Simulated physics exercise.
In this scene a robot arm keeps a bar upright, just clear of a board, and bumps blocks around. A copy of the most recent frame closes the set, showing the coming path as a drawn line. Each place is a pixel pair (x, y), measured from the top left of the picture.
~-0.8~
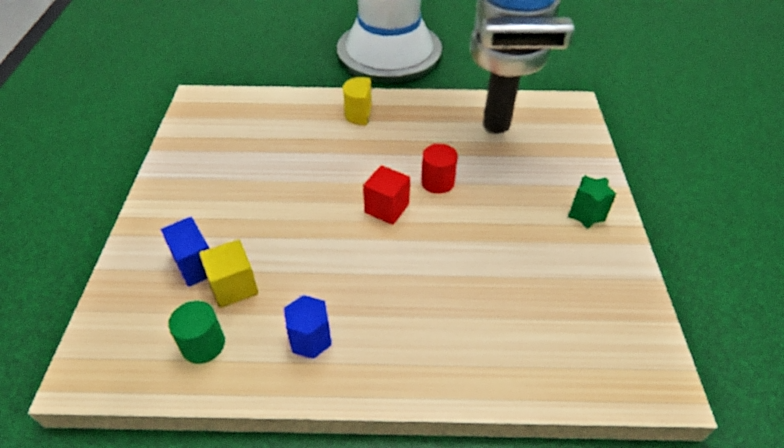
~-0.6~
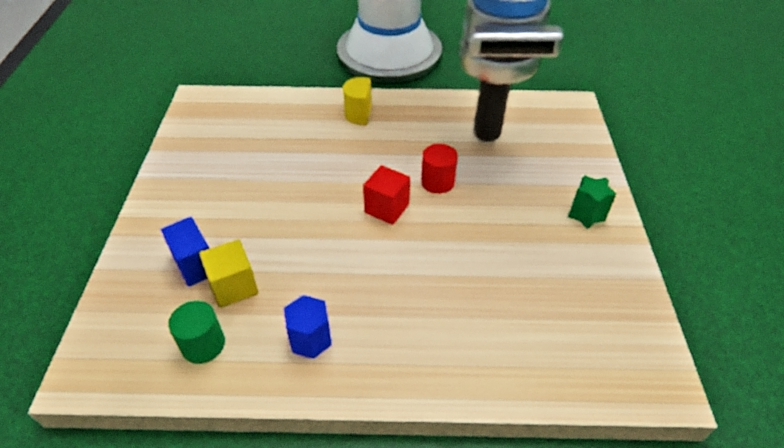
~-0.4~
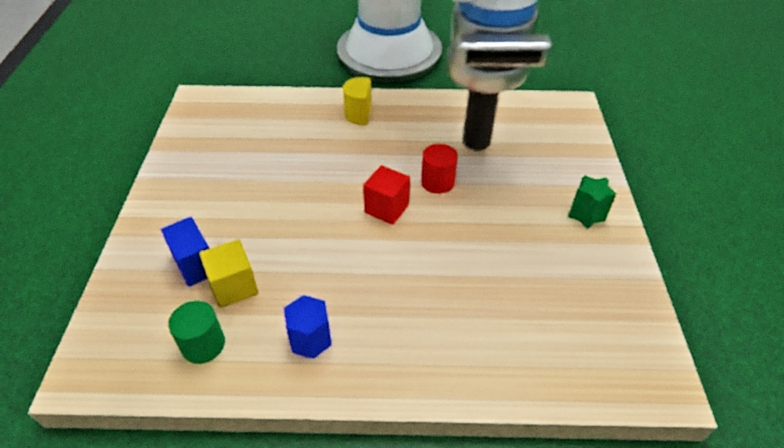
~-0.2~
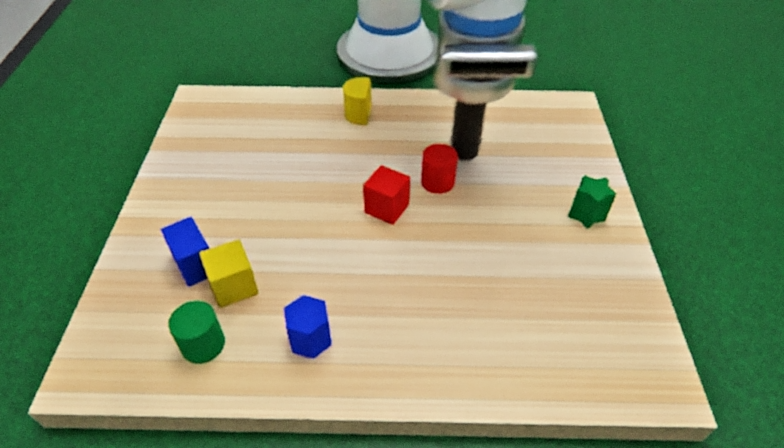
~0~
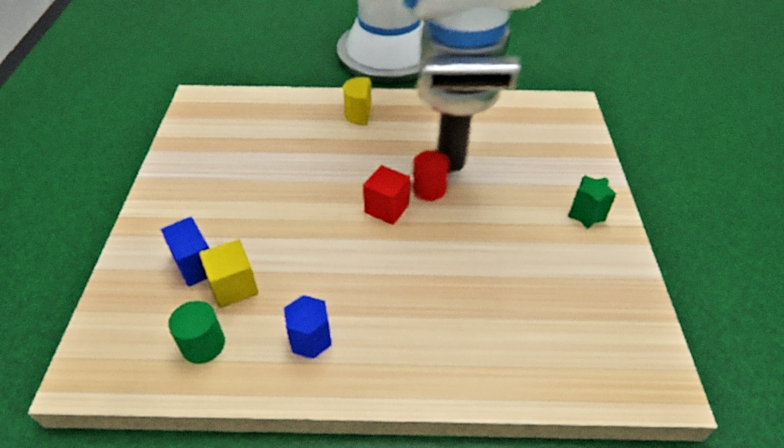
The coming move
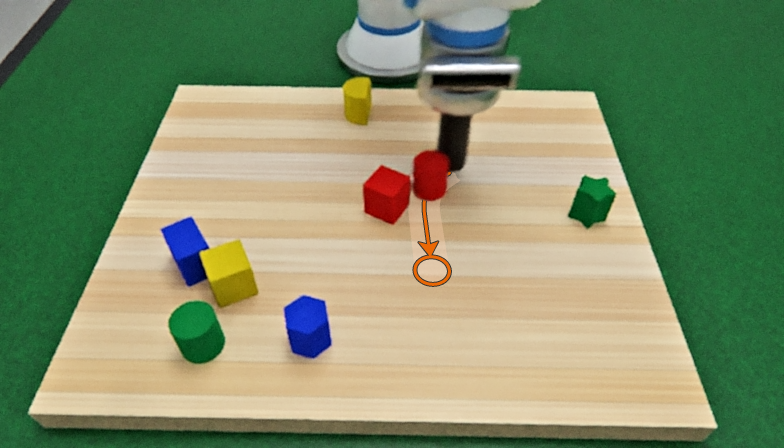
A robot arm with a dark bar pointing down stands at the far edge of a pale wooden board on a green surface, seen from above and in front by a still camera. Red, yellow, blue and green blocks sit scattered, a red cube and red cylinder near the middle. The bar slides left and nearer, then nudges the cylinder slightly toward the unmoving cube.
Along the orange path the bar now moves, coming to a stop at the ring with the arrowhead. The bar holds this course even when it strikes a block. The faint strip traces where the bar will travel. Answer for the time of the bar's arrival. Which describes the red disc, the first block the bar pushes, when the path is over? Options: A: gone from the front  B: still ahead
I choose A.
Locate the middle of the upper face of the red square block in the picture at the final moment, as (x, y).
By then it is at (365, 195).
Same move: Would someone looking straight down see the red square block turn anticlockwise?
Answer: No.
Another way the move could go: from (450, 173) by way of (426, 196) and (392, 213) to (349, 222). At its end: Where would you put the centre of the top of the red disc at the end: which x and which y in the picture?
The point I'd pick in the picture is (384, 215).
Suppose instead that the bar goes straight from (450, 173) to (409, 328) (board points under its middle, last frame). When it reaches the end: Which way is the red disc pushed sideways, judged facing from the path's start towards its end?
My answer: Right.
The line goes from (450, 173) via (425, 197) and (427, 232), ending at (432, 270).
What follows on the original path. One third of the way, bar (426, 188); red square block (371, 192), turned 60° clockwise; red disc (409, 190).
Two thirds of the way, bar (428, 223); red square block (365, 195), turned 80° clockwise; red disc (395, 215).
At the end, bar (433, 261); red square block (365, 195), turned 80° clockwise; red disc (394, 220).
